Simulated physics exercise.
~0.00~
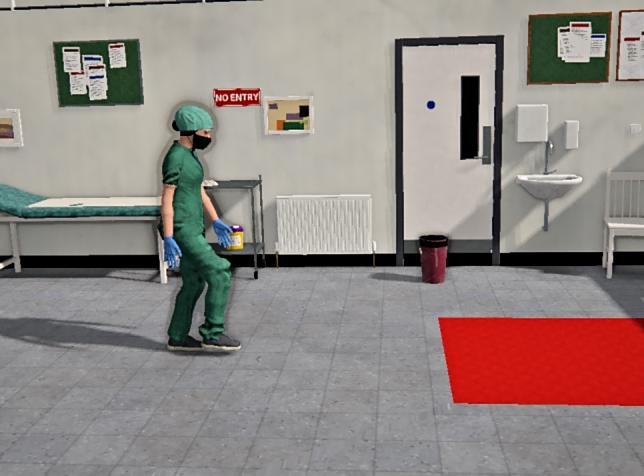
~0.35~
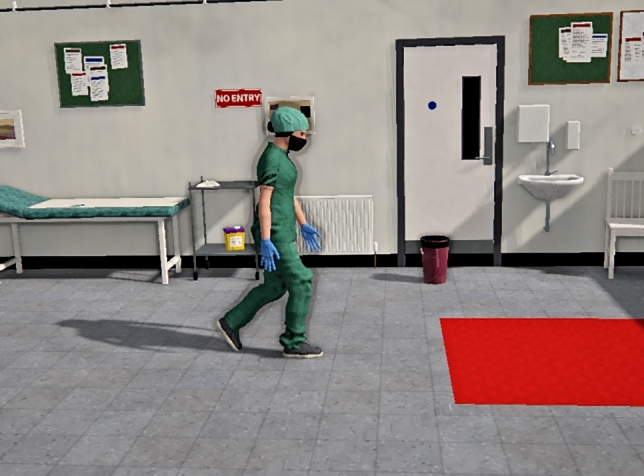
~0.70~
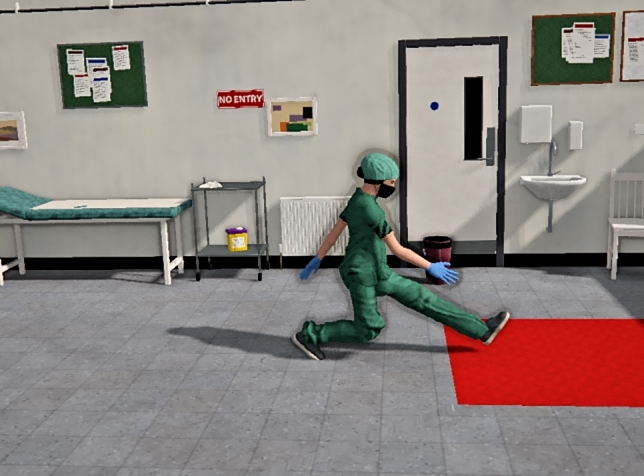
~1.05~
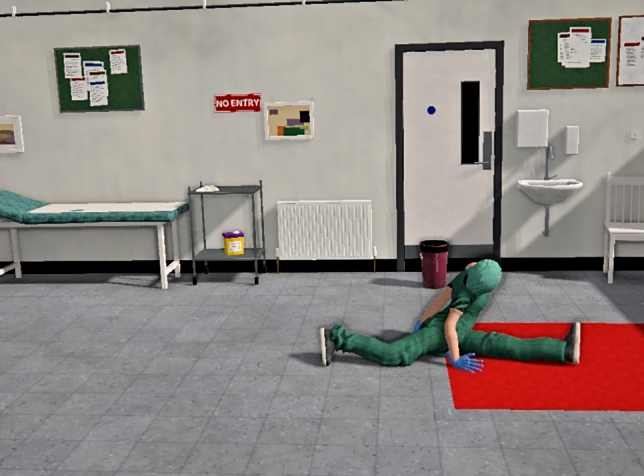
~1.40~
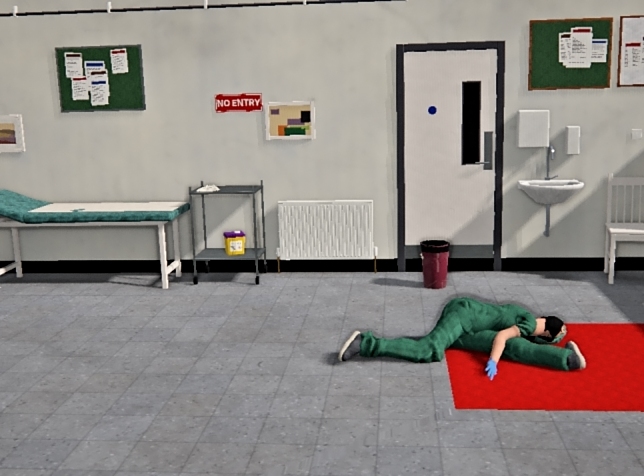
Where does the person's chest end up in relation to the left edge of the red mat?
The chest ends up past the left edge, over the red mat, as the person lies slumped forward with the legs spread.
A person in green scrubs walks right, sinks down and slumps partly onto a red mat.
